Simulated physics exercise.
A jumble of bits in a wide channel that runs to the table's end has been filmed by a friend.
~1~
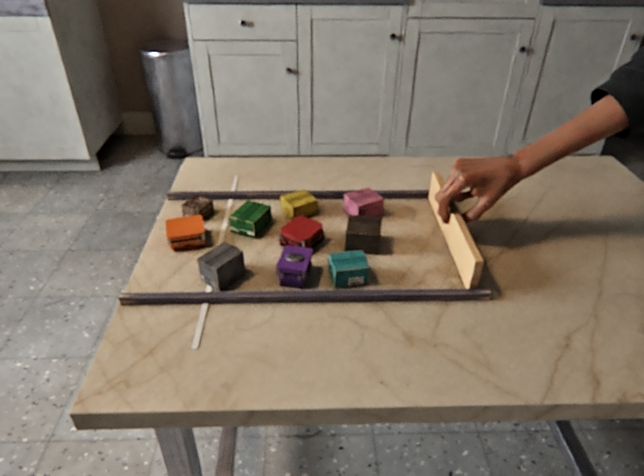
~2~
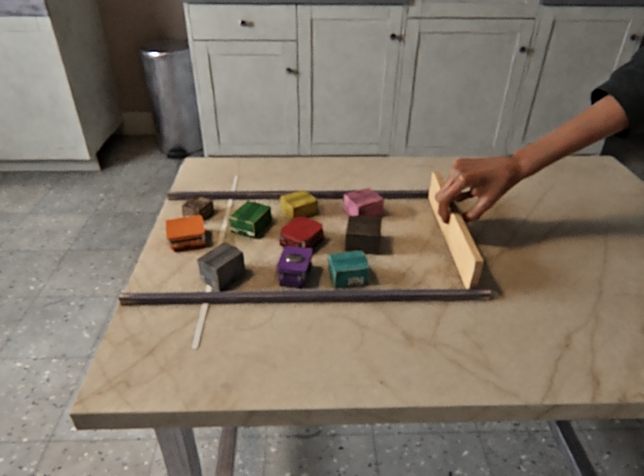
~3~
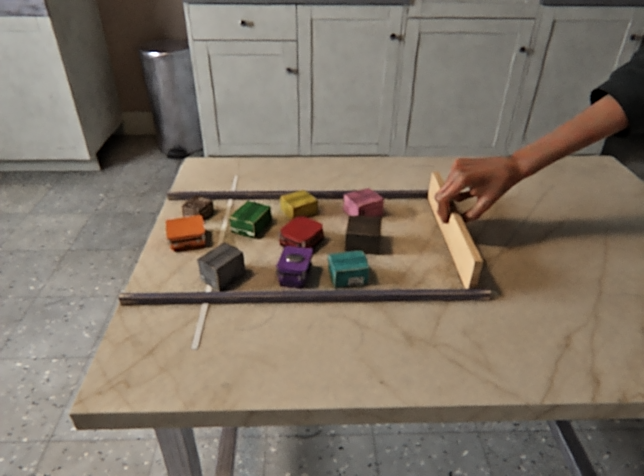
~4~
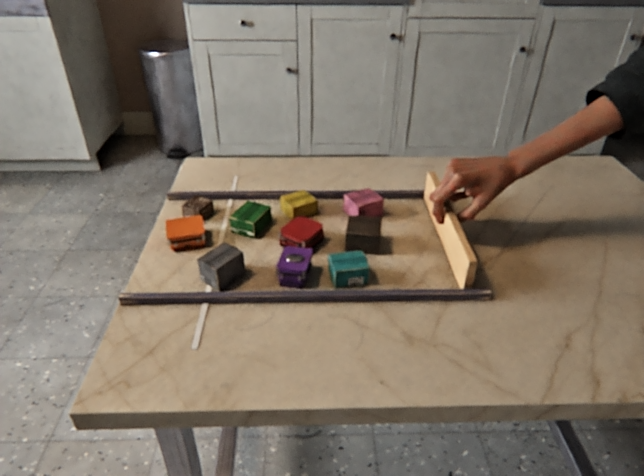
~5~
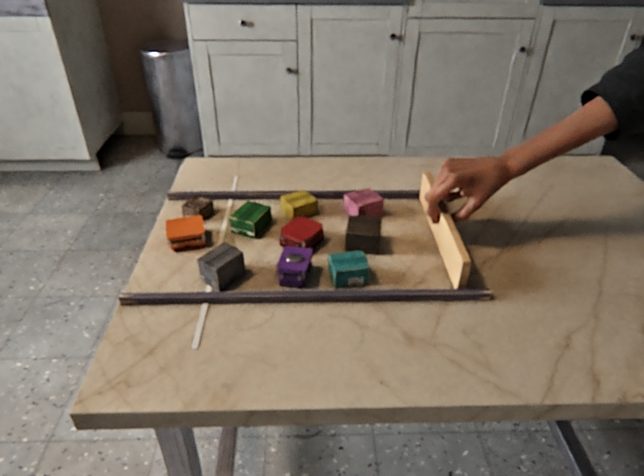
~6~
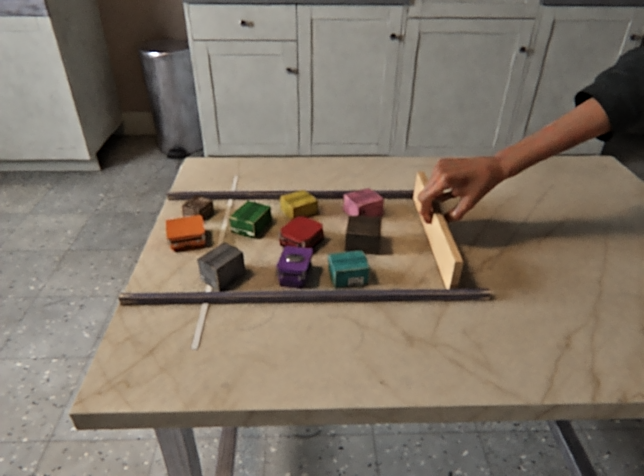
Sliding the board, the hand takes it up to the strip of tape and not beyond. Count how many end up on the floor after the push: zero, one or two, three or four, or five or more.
The sweep knocks one or a pair off.
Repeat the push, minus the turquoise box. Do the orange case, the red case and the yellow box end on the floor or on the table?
Orange case: Over the edge. Red case: Still there. Yellow box: Still there.
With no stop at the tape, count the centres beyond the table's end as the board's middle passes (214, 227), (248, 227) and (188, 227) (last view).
The counts are 3, 0 and 7, in that order.
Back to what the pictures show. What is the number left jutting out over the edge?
It would come to 2.
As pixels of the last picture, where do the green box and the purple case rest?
The green box stops around (168, 217); the purple case around (161, 268).
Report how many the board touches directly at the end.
The count in contact is 3.
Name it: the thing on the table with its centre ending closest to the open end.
Foremost one: Grey box.
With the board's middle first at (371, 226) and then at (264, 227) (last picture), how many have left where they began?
At the first spot 2, then 10.
Soon after, none off yet; orange case at rest near (186, 234); brown box at rest near (198, 209); grey box at rest near (222, 266).
At rest, the number that fall off is one or two; fallen, brown box and orange case.
